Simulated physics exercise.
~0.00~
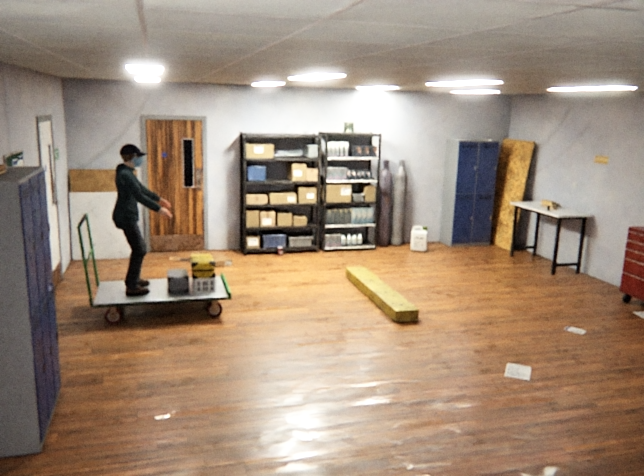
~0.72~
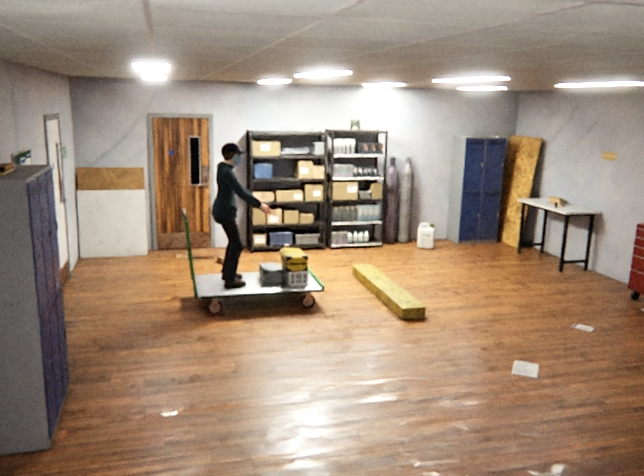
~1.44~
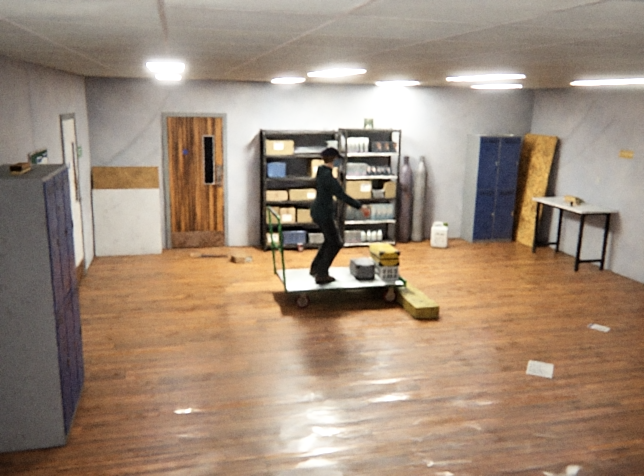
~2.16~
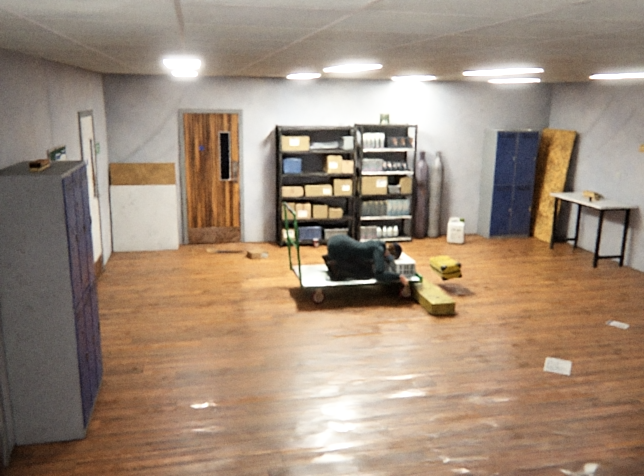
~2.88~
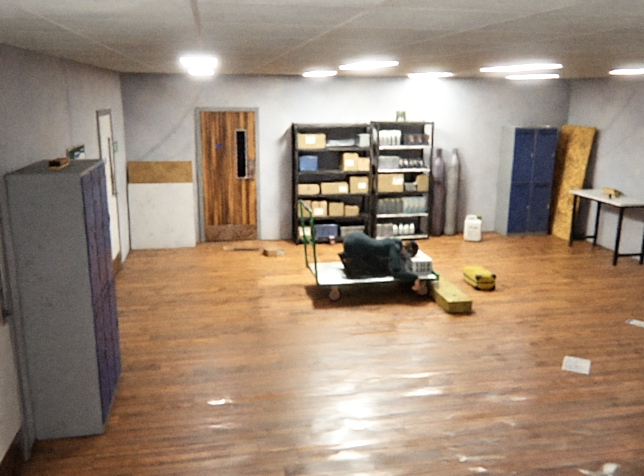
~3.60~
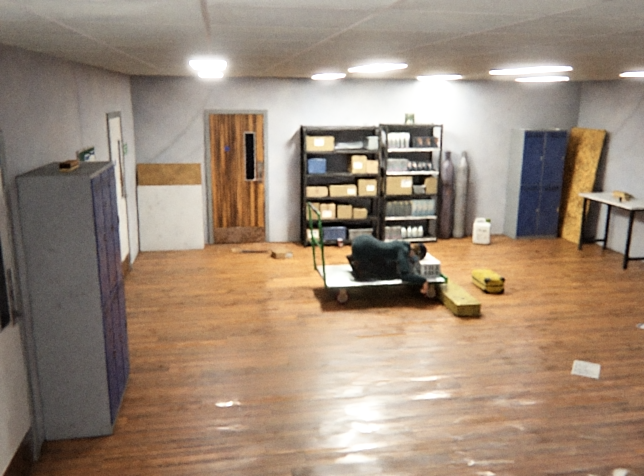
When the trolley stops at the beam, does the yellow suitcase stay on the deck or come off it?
The yellow suitcase comes off the deck and ends up on the floor beyond the trolley, to the right.
